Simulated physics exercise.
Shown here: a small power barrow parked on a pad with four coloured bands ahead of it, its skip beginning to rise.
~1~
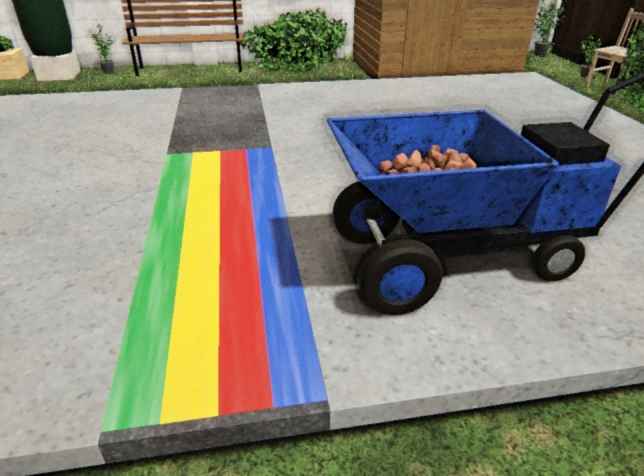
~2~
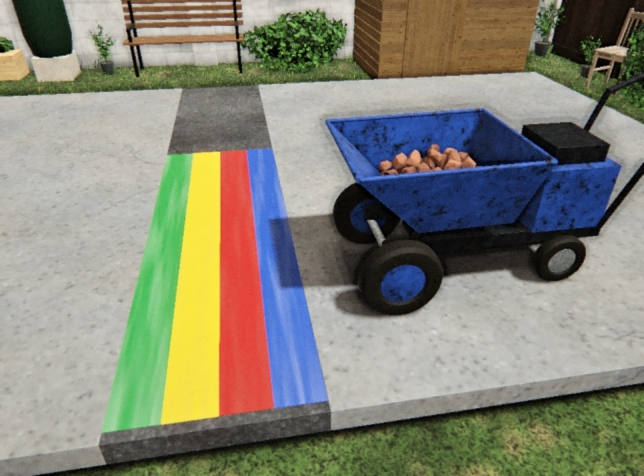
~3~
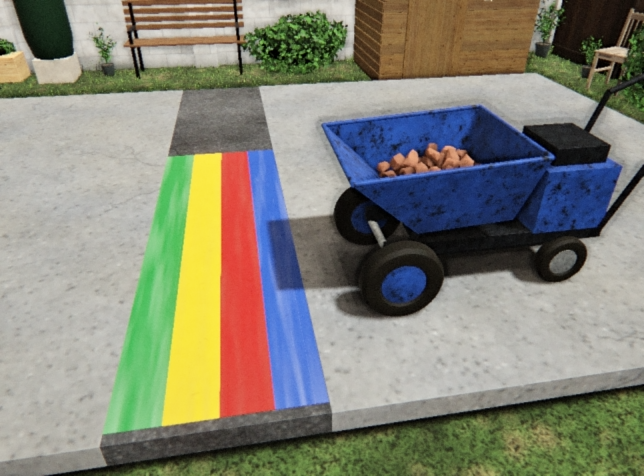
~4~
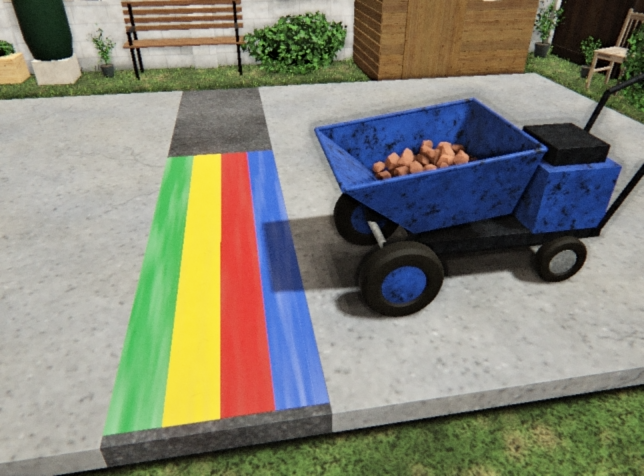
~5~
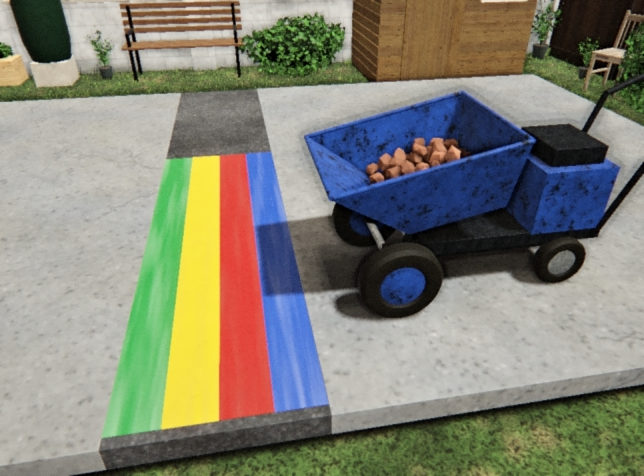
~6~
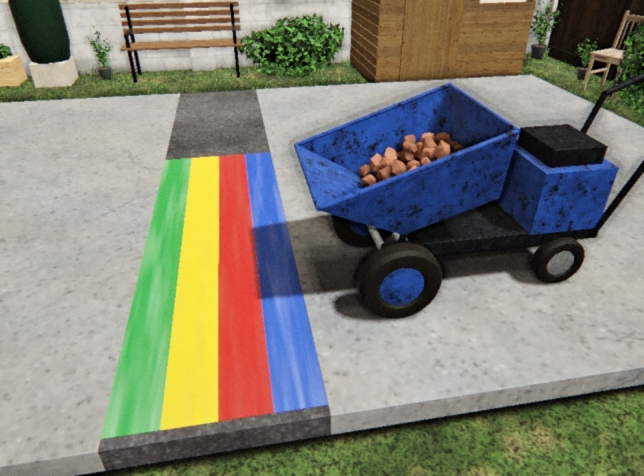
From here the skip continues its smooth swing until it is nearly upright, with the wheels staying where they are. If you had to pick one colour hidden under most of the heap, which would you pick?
I would pick red.
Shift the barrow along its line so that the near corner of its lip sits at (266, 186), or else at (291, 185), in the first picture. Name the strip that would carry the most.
Place one - green; place two - the yellow strip.
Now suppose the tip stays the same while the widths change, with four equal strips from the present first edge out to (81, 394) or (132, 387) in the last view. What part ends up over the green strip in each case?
Close to 10 percent, and close to 10 percent.
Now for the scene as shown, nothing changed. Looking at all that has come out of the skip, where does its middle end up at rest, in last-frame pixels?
Near (232, 290), more or less.
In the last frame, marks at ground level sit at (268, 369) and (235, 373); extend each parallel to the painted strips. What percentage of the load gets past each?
Roughly 80 per cent, then roughly 40 per cent.
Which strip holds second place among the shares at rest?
Second comes the yellow one.
Soon after the last picture, skip tipped steeply; all in the skip.
A little later, skip tipped right over; most in the skip; a small part over the blue strip; a small part over the red strip.
Later still, skip tipped right over; a small part in the skip; a small part over the blue strip; about half over the red strip; about a quarter over the yellow strip; a small part over the green strip; a stray few off the paint.
By the end, skip tipped right over; a small part in the skip; a small part over the blue strip; about half over the red strip; about a quarter over the yellow strip; a small part over the green strip; a stray few off the paint.
